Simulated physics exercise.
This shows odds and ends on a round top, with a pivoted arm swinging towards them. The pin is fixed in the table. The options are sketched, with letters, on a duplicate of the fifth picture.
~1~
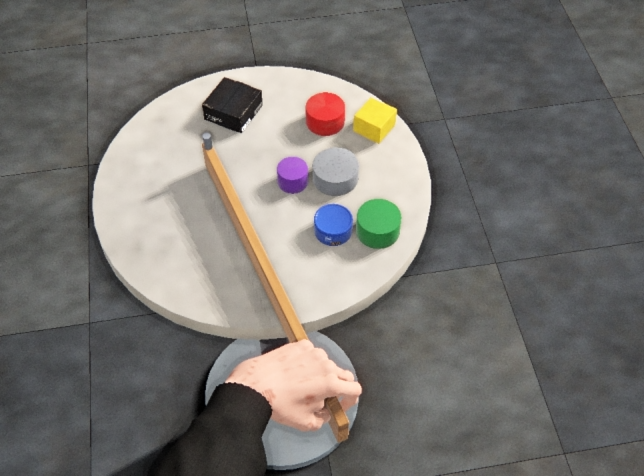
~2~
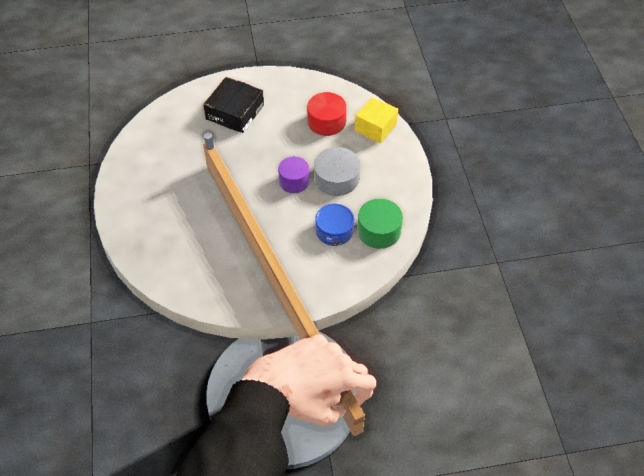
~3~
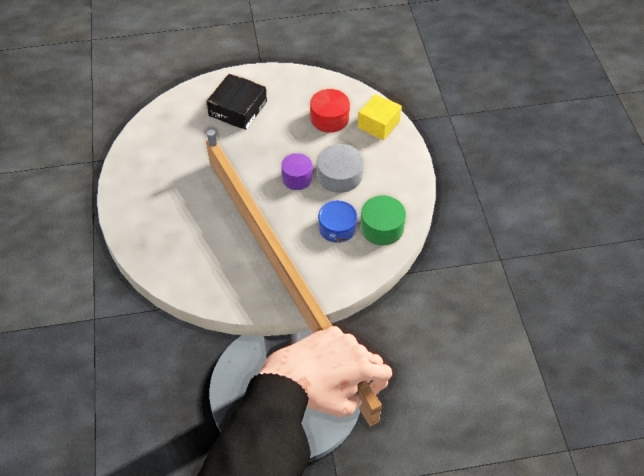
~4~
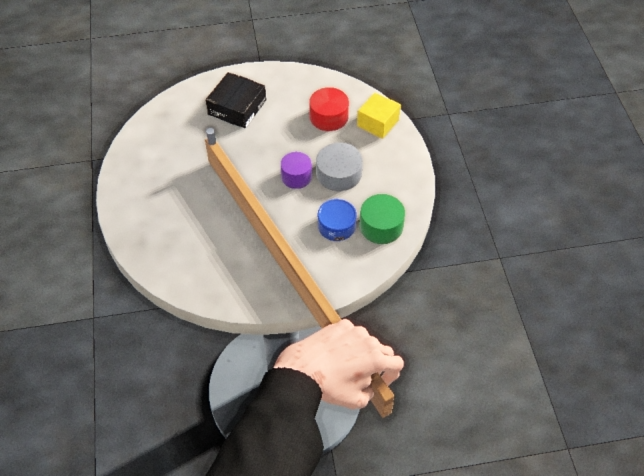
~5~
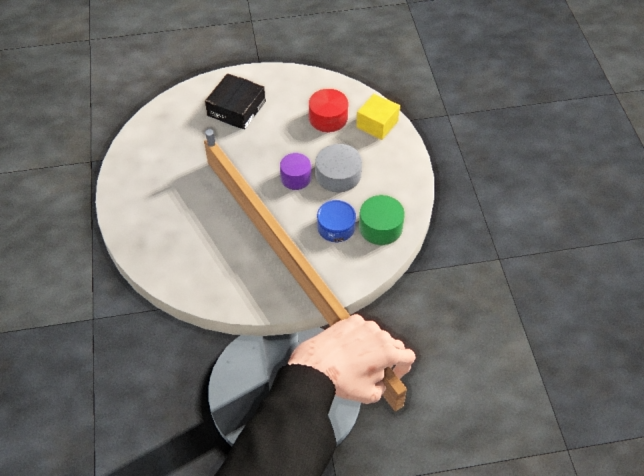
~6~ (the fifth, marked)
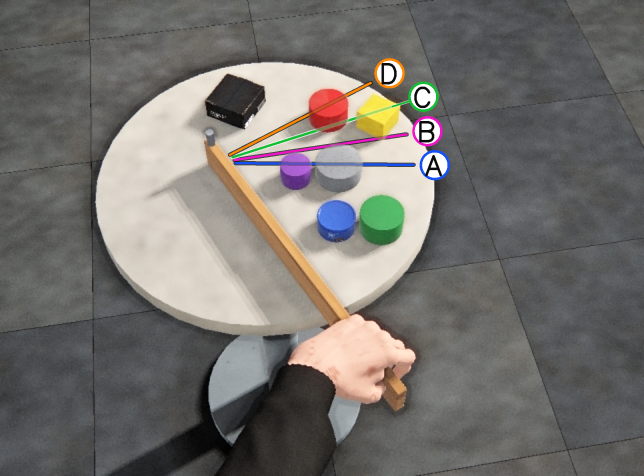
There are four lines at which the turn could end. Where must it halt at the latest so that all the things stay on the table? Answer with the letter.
As far as mark A.
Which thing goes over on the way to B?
The green pot.
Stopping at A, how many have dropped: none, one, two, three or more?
In all, none.
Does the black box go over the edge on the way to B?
By then, no.
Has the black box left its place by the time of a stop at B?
No.
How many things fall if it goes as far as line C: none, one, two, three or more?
In all, two.
On the marked copy, A at (324, 164); B at (322, 147); C at (314, 131); D at (303, 118).
Taking A. A third of the way, arm (299, 194); blue tub (344, 212); yellow block (378, 117).
Two thirds of the way, arm (316, 166); green pot (410, 180); blue tub (370, 175).
When it is over, arm (321, 145); green pot (418, 142); blue tub (380, 145); nothing has fallen.
As for the rest, B drops the green pot; C drops the yellow block and green pot; D drops the yellow block and green pot.
